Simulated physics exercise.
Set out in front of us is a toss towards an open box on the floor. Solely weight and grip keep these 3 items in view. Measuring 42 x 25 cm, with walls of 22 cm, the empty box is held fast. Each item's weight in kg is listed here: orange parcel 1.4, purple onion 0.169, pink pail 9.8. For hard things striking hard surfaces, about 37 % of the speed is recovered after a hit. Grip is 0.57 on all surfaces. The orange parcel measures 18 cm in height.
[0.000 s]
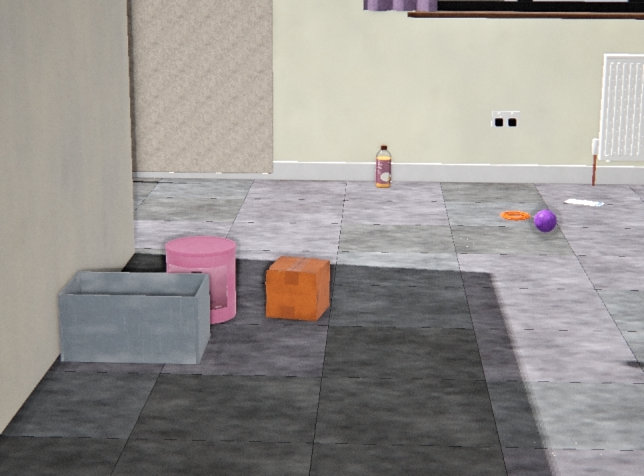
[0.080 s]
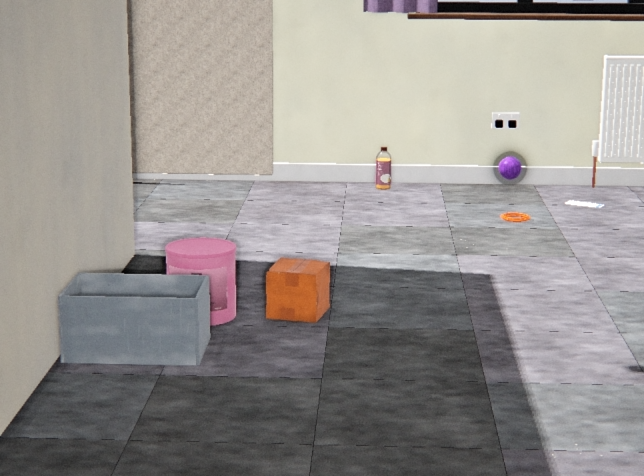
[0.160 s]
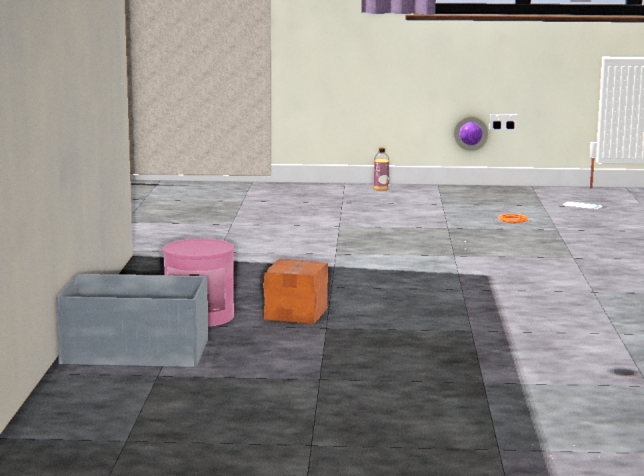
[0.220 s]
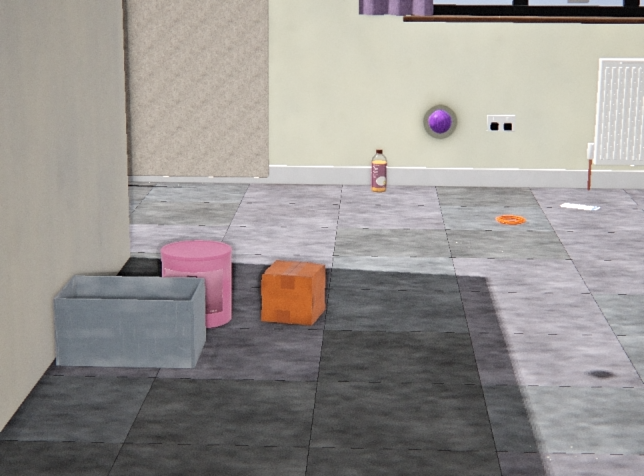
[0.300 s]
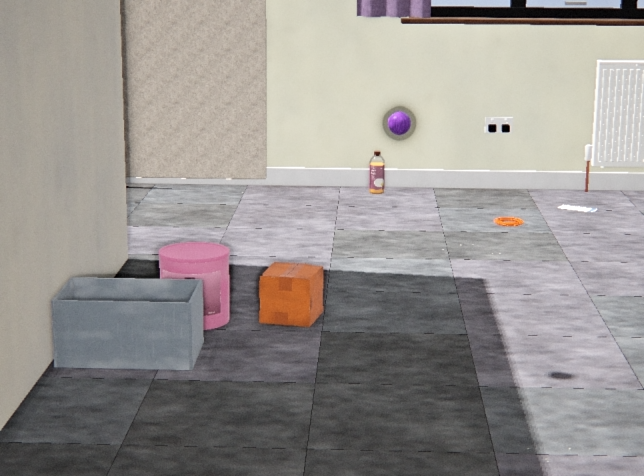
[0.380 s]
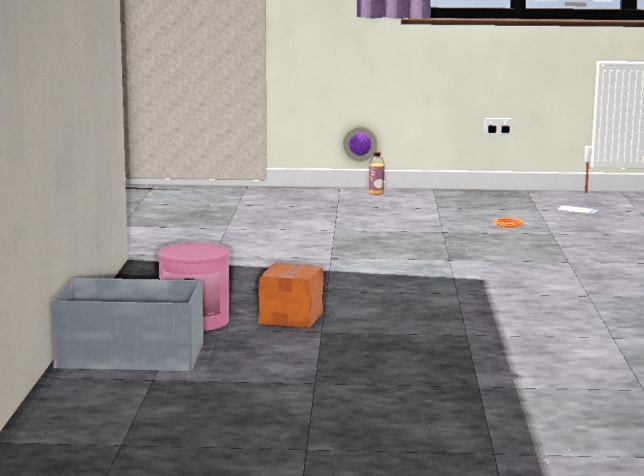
A purple onion rises from the floor, arcs leftward across the room, and begins descending.
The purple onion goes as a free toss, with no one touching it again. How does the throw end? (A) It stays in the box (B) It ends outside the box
The answer is B.
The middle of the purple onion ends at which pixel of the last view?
Rest point: Near (261, 356).
Around 0.48 s, 59 cm to go; purple onion near (312, 197).
Around 0.68 s, onion outside, 31 cm from the box's middle; purple onion near (222, 346).
Around 0.88 s, onion outside, 32 cm from the box's middle; purple onion near (224, 342).
Around 1.18 s, onion outside, 39 cm from the box's middle; purple onion near (246, 355).
Finally (2.6 s), onion outside, 44 cm from the box's middle; the bystanders still in place (within 10 cm). Final places as that camera would see them, purple onion near (261, 356).
